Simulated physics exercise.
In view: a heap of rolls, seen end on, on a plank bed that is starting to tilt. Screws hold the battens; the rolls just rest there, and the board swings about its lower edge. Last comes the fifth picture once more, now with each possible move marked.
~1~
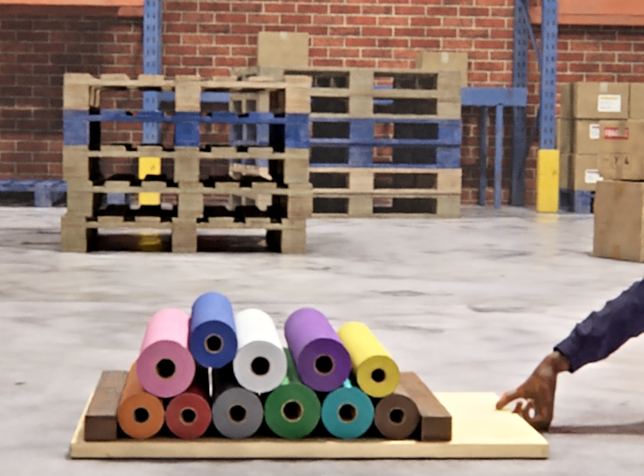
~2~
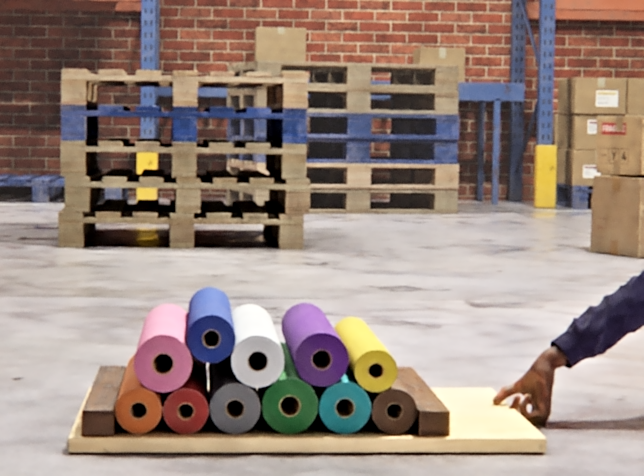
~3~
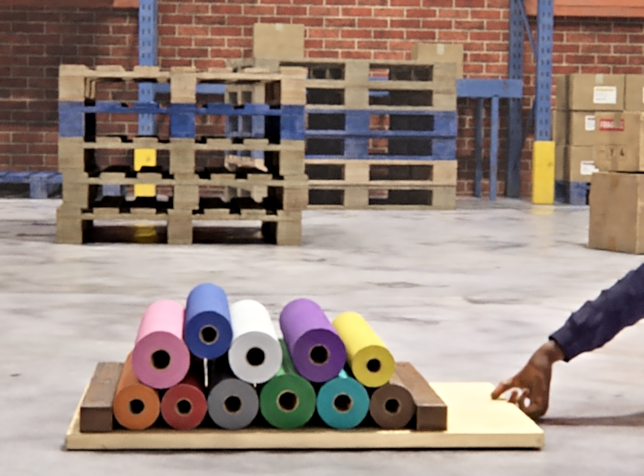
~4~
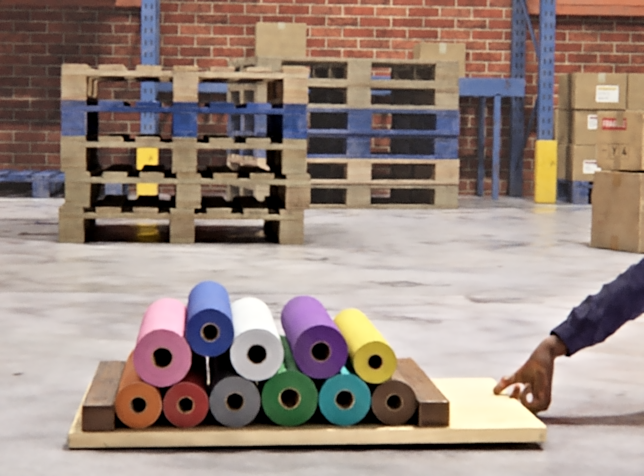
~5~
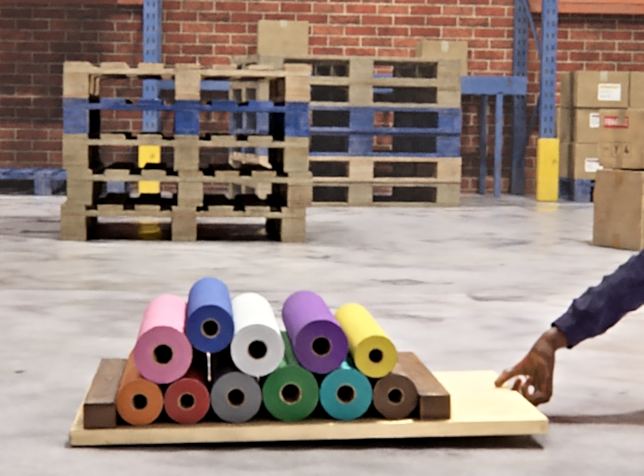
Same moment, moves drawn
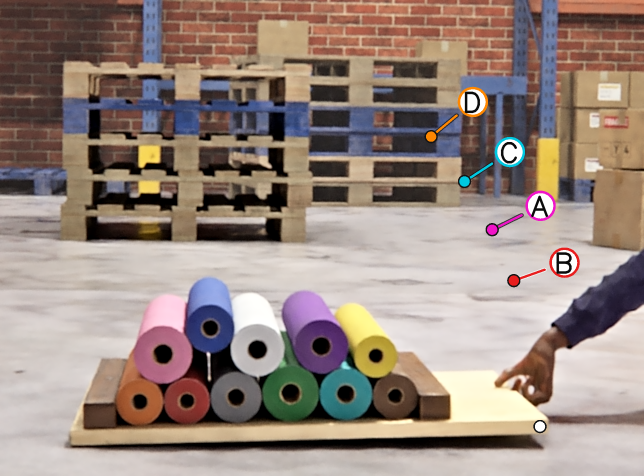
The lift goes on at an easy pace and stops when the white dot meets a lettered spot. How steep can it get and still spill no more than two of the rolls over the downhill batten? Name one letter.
At most to B.
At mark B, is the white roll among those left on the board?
The white roll: Yes.
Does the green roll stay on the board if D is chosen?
The green roll: Yes.
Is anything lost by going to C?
At C: Yes.
On the copy, A at (492, 229); B at (514, 280); C at (464, 181); D at (431, 137); the white dot at (540, 427).
On B. First, board at 14°.
Then, board at 20°.
Finally, board at 20°, one over the low batten (pink).
By contrast, A three over the low batten (pink, white, blue); C four over the low batten (pink, white, purple, blue); D five over the low batten.
